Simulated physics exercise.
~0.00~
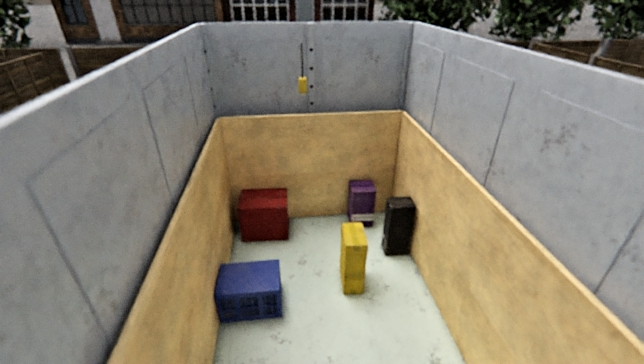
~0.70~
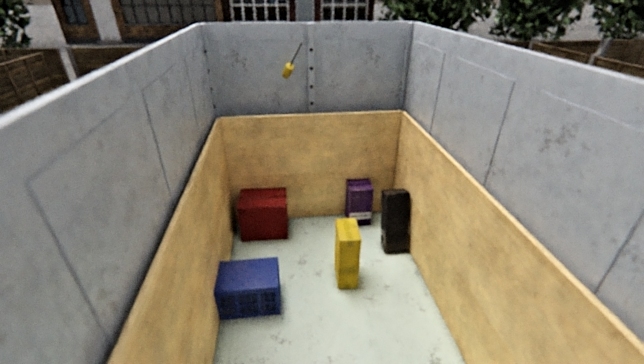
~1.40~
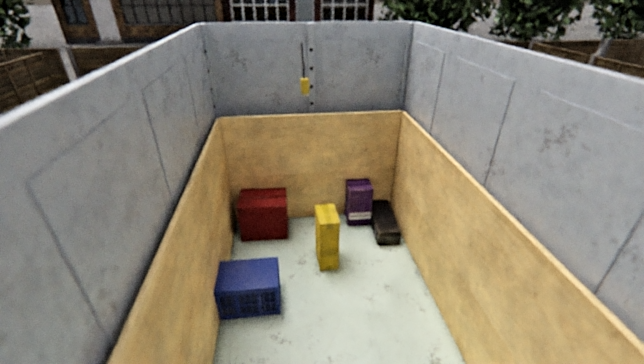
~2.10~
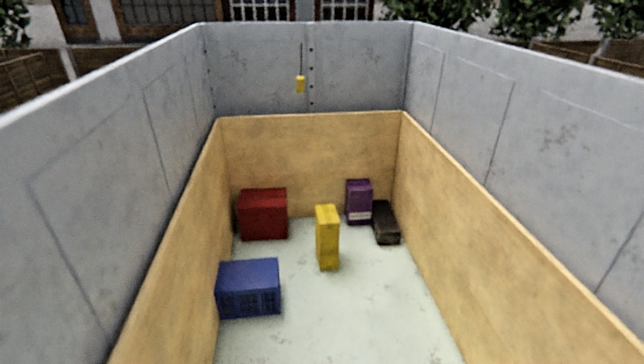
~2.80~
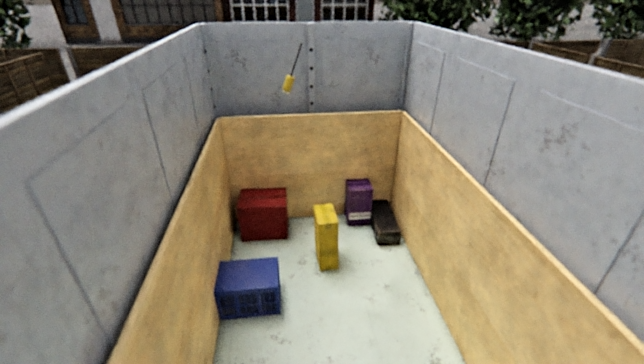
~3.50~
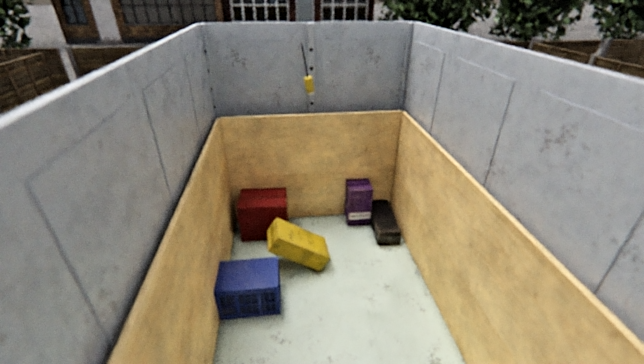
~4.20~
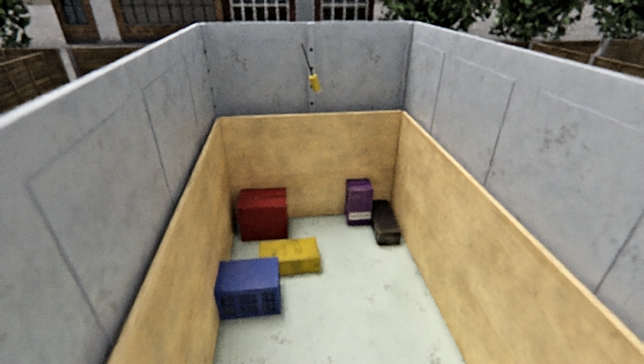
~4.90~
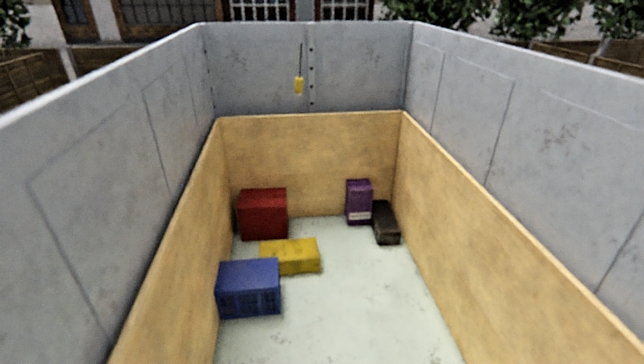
In this clip, five boxes stand in an open-topped load bay as a small yellow tag swings on the front wall; the black box tips onto its side, then the yellow box slides away and topples leftward, ending on its side while the red, blue and purple boxes stay in place.
